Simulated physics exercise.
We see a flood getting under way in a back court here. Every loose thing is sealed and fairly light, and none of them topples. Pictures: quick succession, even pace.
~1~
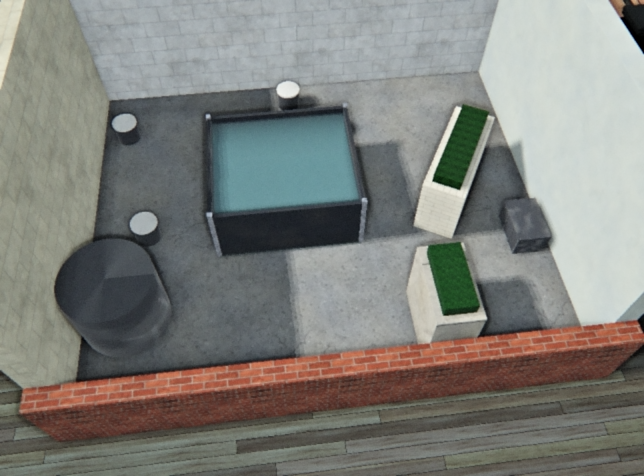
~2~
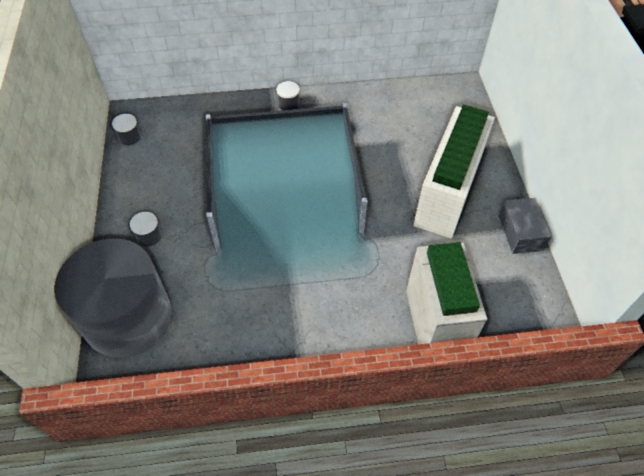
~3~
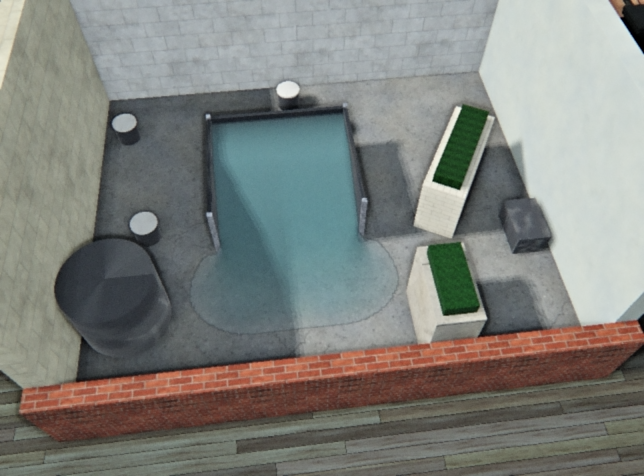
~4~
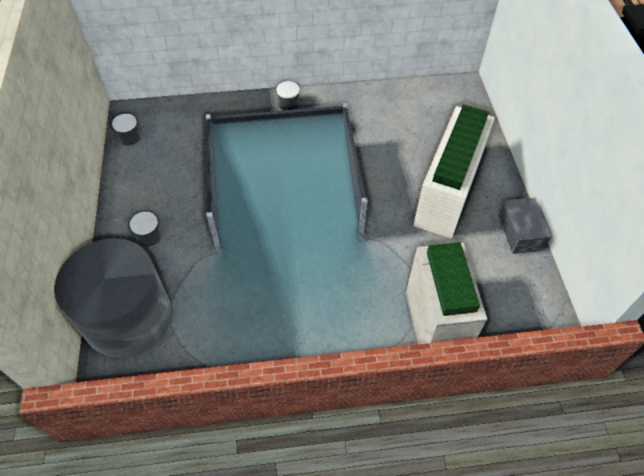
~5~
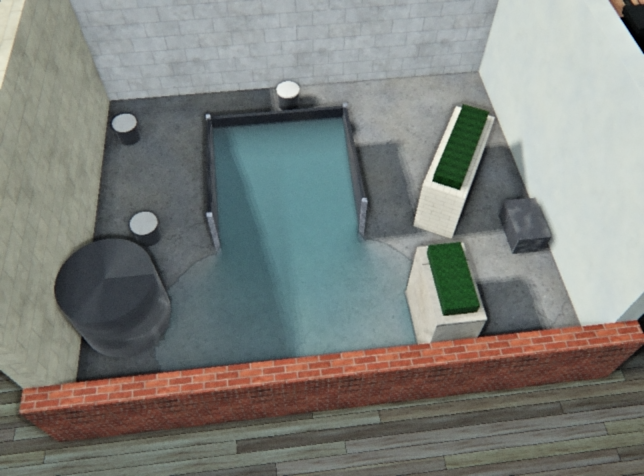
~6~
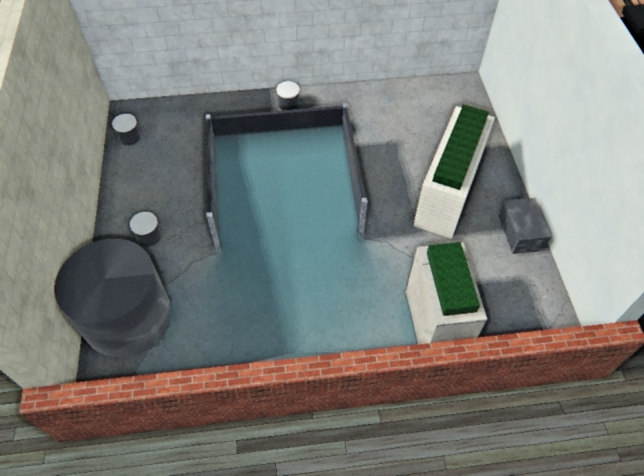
In a walled back court, the front side of a dark tank of blue water vanished, and the water spread across the floor to the brick wall while the objects around it stayed put.
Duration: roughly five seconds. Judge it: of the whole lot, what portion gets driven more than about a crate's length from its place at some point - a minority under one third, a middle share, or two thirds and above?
A middle share, one to two thirds.
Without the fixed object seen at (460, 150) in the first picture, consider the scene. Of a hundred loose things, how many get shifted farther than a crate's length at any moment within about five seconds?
Close to 40 percent, I'd say.
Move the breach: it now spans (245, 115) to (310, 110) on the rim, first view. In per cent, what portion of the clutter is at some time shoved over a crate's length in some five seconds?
That works out to some 80 %.
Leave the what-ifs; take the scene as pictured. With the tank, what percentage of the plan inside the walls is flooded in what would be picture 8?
30 %, give or take.
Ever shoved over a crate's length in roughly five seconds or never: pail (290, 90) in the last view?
Result: Below that mark.
A moment on, 0 of 5 are well off their spots; 0 afloat.
Next, 0 of 5 are well off their spots; 0 afloat.
Later, 1 of 5 are well off their spots; 0 afloat.
In the end, 2 of 5 are well off their spots, and 2 have been at some point; 1 afloat.
